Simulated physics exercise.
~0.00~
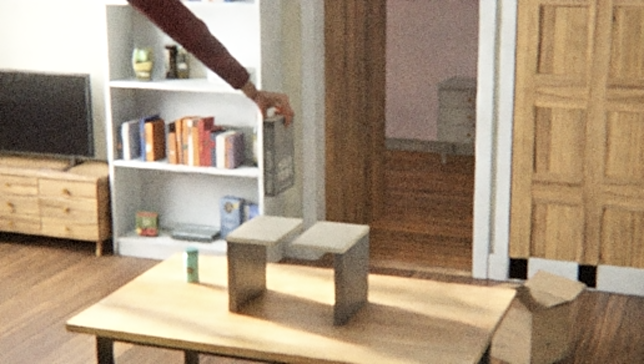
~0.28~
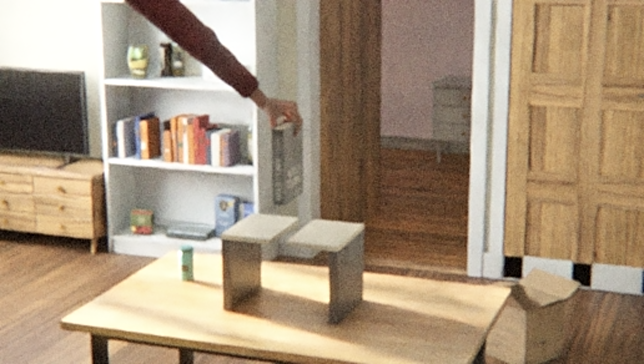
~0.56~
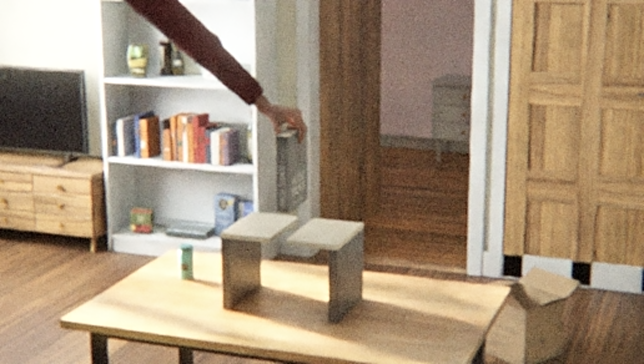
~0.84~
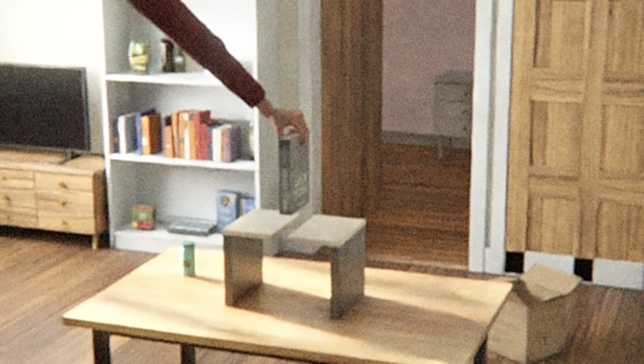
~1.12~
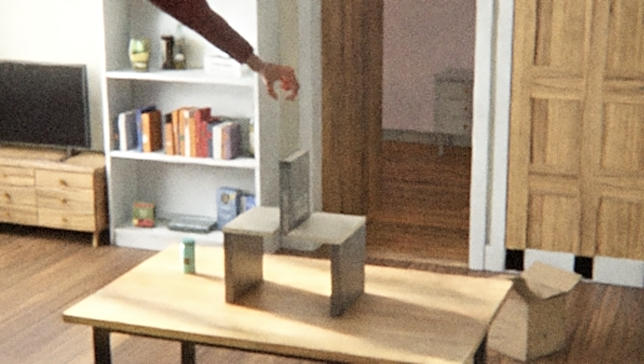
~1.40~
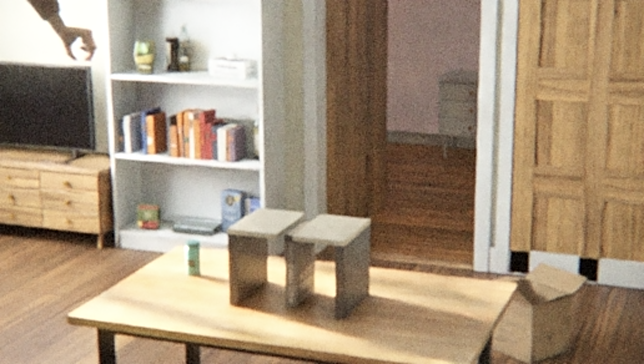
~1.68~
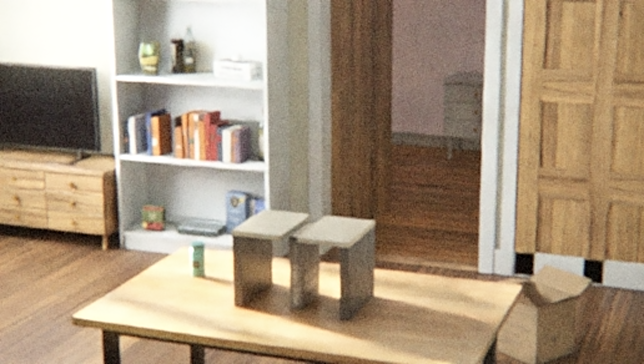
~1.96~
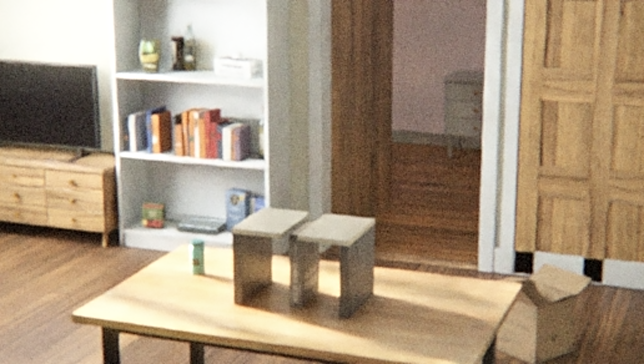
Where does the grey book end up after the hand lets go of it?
It goes down through the gap in the stand and comes to rest upright on the table below.
A grey book, held upright by a hand, is lowered to the gap in the top of a stand on a wooden table and let go. As the hand withdraws to the left, the book drops through and ends upright on the tabletop beneath the gap.
